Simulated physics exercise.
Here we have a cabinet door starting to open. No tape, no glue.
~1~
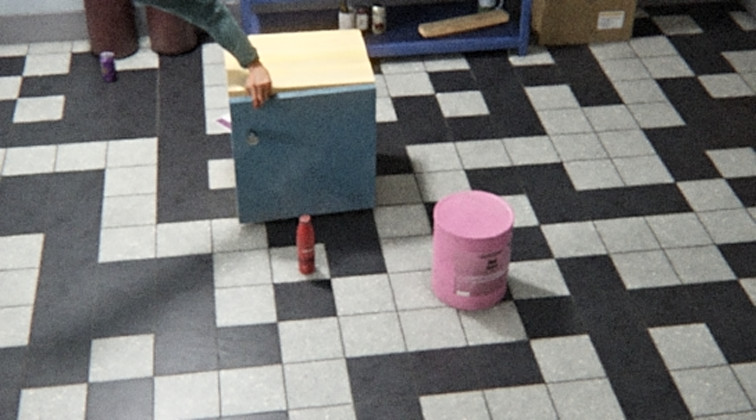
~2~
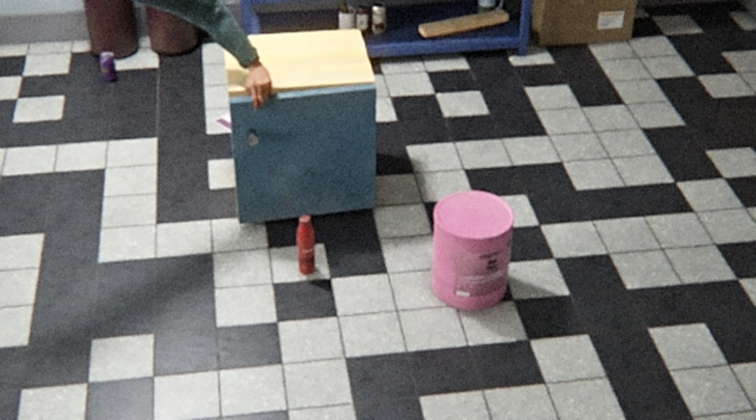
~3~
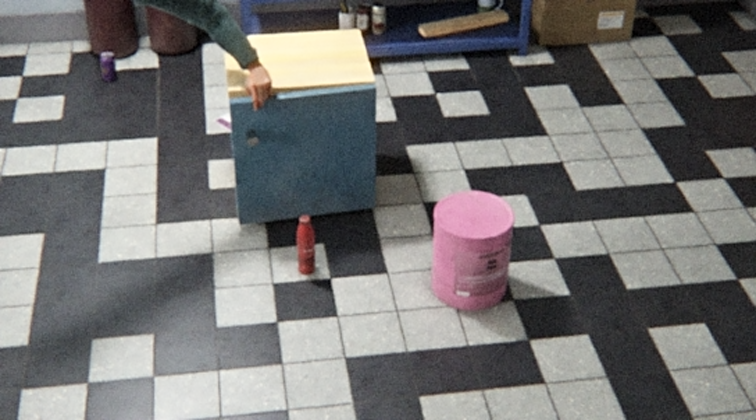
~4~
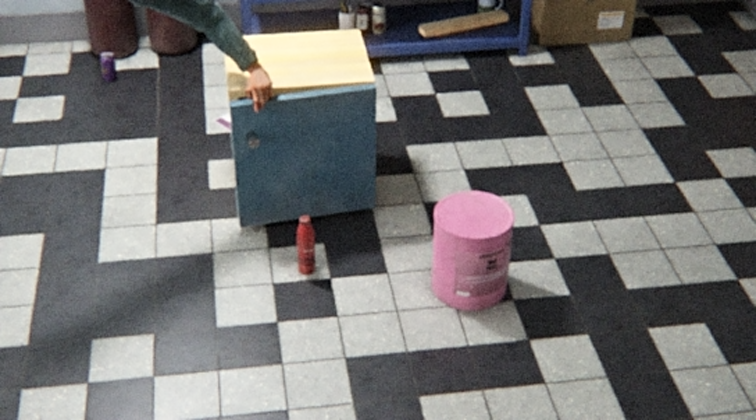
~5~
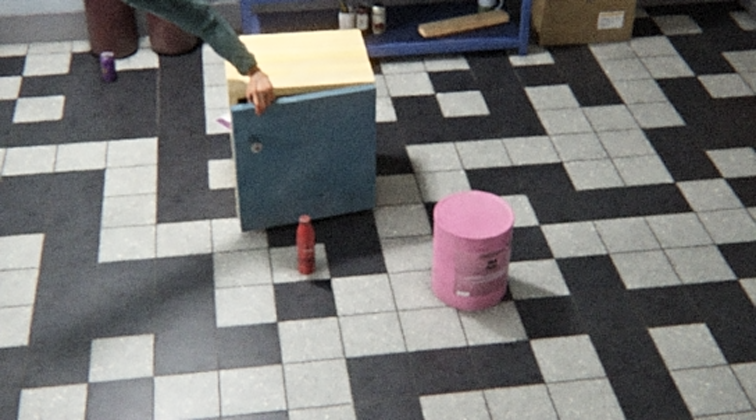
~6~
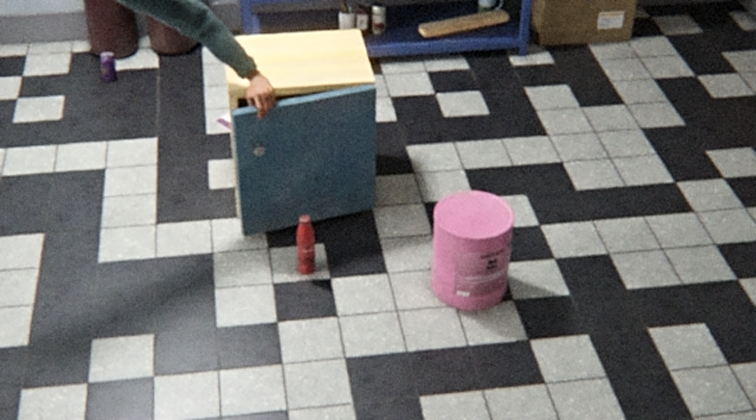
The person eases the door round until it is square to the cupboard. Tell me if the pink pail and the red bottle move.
Outcome: The pink pail stays untouched and the red bottle gets shoved.
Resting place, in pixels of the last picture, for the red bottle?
Its middle is close to (404, 263).
Then, 1.34 s on from there, door 63° open; pink pail at rest near (472, 251); red bottle displaced well along near (344, 259).
In the end, the pink pail remains where it is, near (472, 251); the red bottle is pushed along, near (404, 263).
